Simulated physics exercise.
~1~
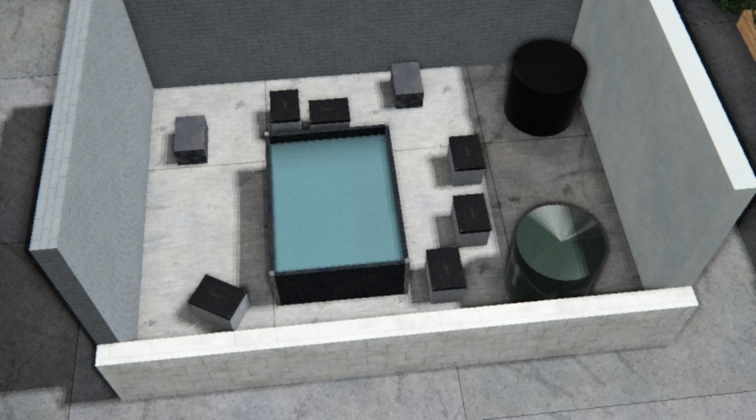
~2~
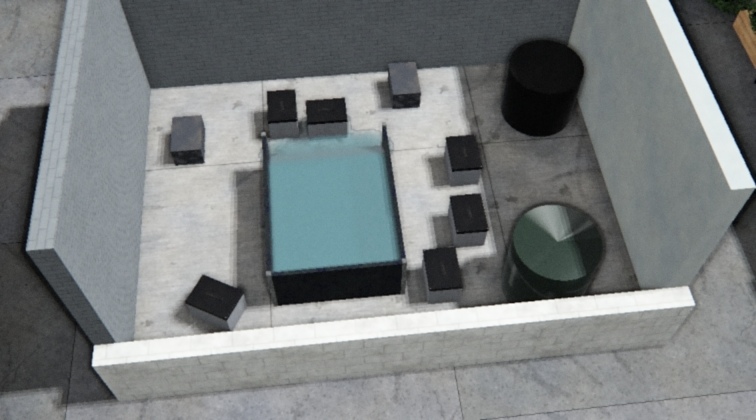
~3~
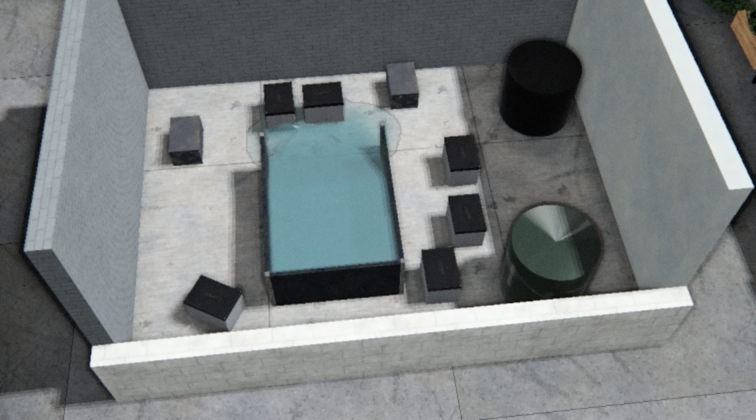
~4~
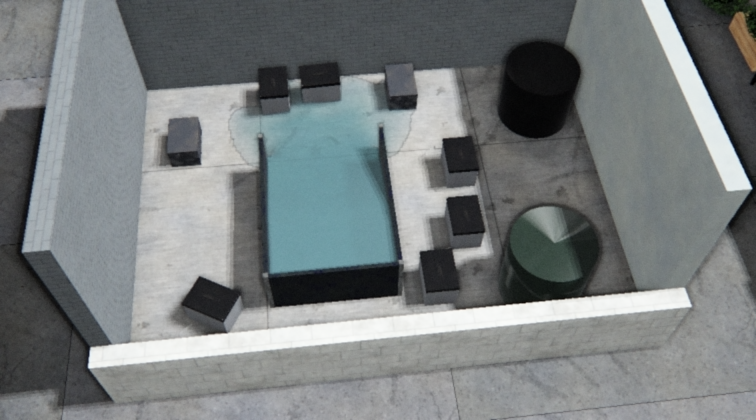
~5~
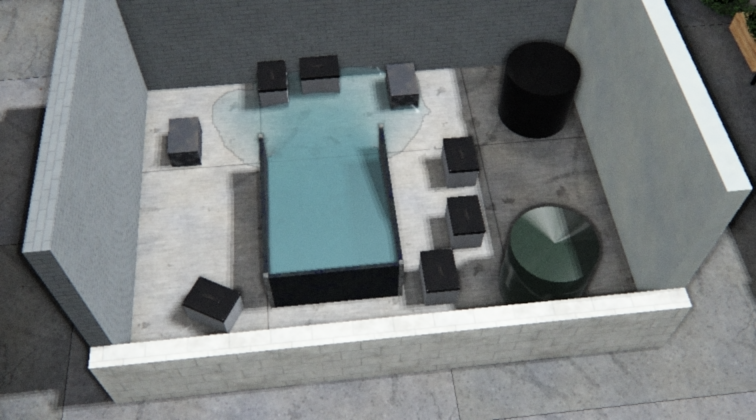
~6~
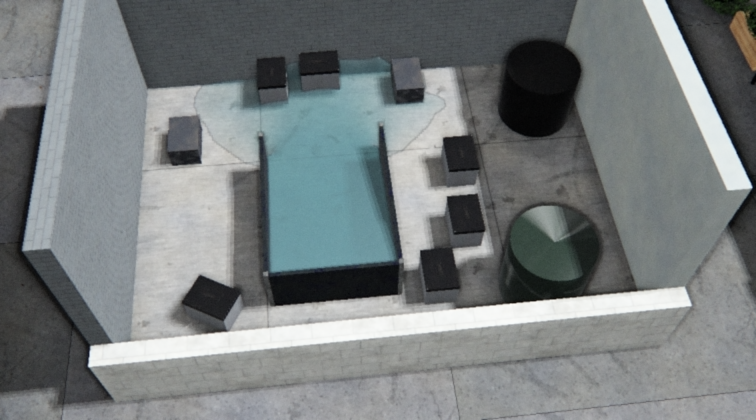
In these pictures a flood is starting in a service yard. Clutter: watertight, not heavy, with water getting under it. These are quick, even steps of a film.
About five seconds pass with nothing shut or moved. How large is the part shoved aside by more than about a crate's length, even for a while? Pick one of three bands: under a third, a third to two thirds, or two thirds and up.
A third to two thirds.
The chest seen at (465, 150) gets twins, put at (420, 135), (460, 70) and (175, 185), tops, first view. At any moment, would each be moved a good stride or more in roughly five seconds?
Okay, in order the twins go nowhere much, a long way, a long way.
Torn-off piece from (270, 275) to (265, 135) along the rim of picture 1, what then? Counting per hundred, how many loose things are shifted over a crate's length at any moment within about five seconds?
Near 90 in a hundred.
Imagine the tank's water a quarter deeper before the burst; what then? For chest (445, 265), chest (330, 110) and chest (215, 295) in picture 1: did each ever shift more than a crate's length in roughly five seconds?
One after the other: Less than that, that far or more, moved that far.
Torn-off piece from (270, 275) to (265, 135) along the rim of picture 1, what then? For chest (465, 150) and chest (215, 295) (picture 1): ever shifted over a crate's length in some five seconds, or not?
Taking them in turn, the first never got there and the second got that far.
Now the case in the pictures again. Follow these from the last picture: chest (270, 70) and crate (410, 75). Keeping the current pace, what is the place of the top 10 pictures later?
Estimated positions: (151, 87) and (488, 80), approximately.
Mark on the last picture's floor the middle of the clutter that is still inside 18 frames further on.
I'd say somewhere close to (358, 211).
A moment on, 2 of 8 are well off their spots; 2 afloat.
Next, 3 of 8 are well off their spots; 3 afloat.
Later, 4 of 8 are well off their spots; 3 afloat.
In the end, 5 of 8 are well off their spots, and 5 have been at some point; 5 afloat.
